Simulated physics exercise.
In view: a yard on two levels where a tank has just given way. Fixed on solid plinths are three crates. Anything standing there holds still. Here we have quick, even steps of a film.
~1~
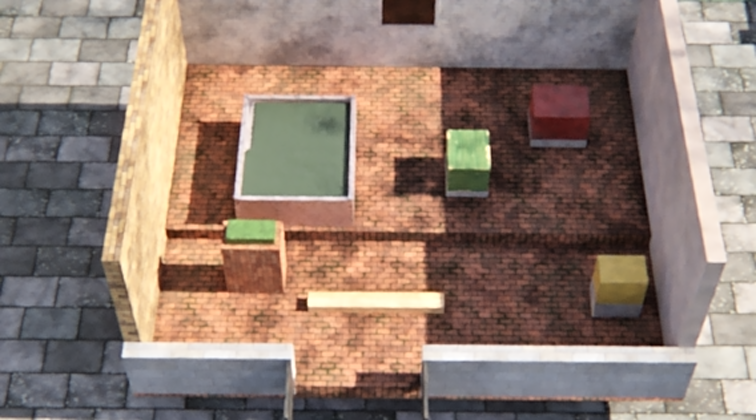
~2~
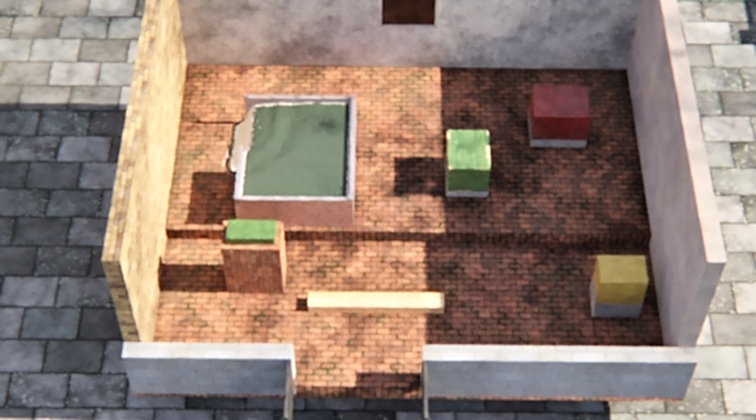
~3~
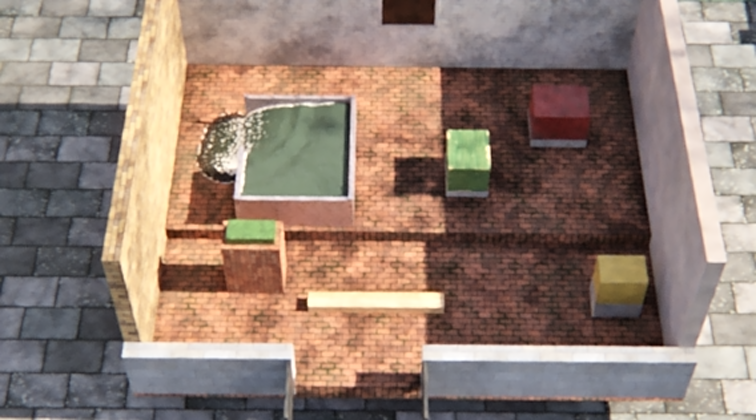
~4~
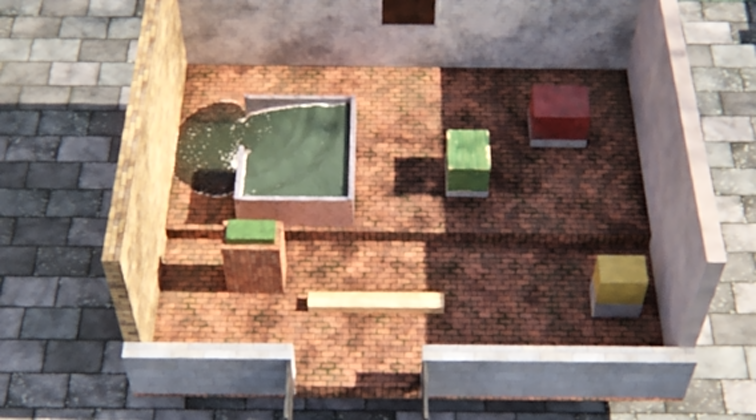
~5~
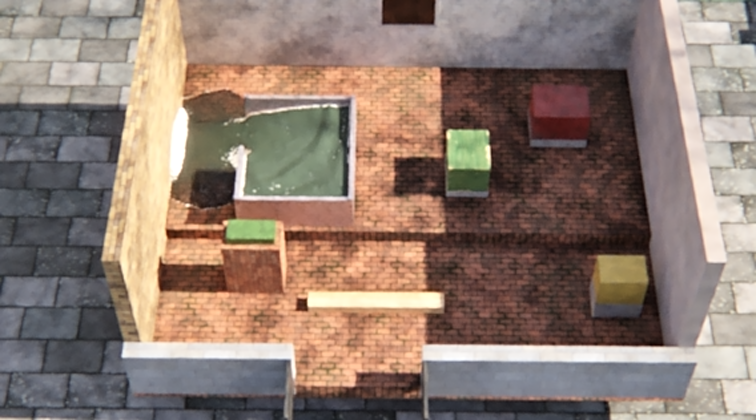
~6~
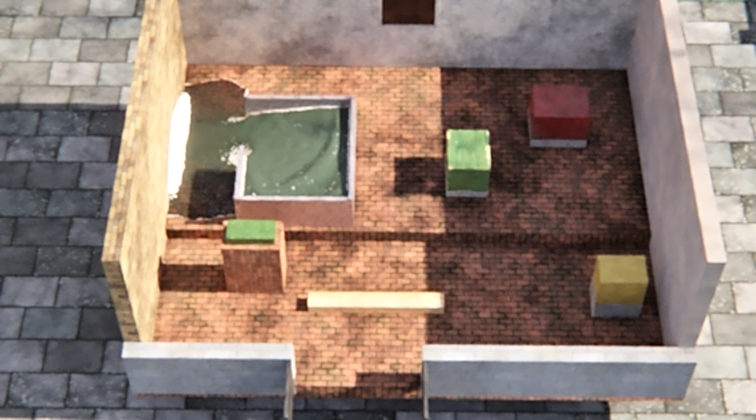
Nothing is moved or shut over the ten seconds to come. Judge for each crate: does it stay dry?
The red crate: Yes, it stays dry. The yellow crate: Yes, it stays dry. The green crate: Yes, it stays dry.
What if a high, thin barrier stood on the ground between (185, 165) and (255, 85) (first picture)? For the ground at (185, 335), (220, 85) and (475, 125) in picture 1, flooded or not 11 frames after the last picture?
One by one: Soaked, spared, spared.
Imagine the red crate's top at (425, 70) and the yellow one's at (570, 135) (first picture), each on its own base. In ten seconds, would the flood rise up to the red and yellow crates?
The red crate crate is flooded; the yellow crate crate is not reached.
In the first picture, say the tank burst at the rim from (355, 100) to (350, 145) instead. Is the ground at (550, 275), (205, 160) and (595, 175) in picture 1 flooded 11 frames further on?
Well, the first one's left untouched, the second's left untouched, and the third's sodden.
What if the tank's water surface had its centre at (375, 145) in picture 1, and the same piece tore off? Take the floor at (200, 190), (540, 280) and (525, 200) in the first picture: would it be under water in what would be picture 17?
The first spot is inundated, the second not reached, and the third not reached.
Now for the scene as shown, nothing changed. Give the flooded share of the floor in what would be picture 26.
Estimated share: Around 40 %.
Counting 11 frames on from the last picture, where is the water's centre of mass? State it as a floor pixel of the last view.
Near pixel (257, 161).
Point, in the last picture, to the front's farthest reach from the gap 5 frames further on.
I would point to (160, 296).
A moment on, water covers 10 % of the floor; the red crate not reached, the yellow crate not reached, the green crate not reached.
Next, water covers 20 % of the floor; the red crate not reached, the yellow crate not reached, the green crate not reached.
Then, water covers 40 % of the floor; the red crate not reached, the yellow crate not reached, the green crate water round its plinth.
Later, water covers 70 % of the floor; the red crate water round its plinth, the yellow crate not reached, the green crate water round its plinth.
In the end, water covers 90 % of the floor; the red crate stayed above the water, the yellow crate stayed above the water, the green crate stayed above the water.
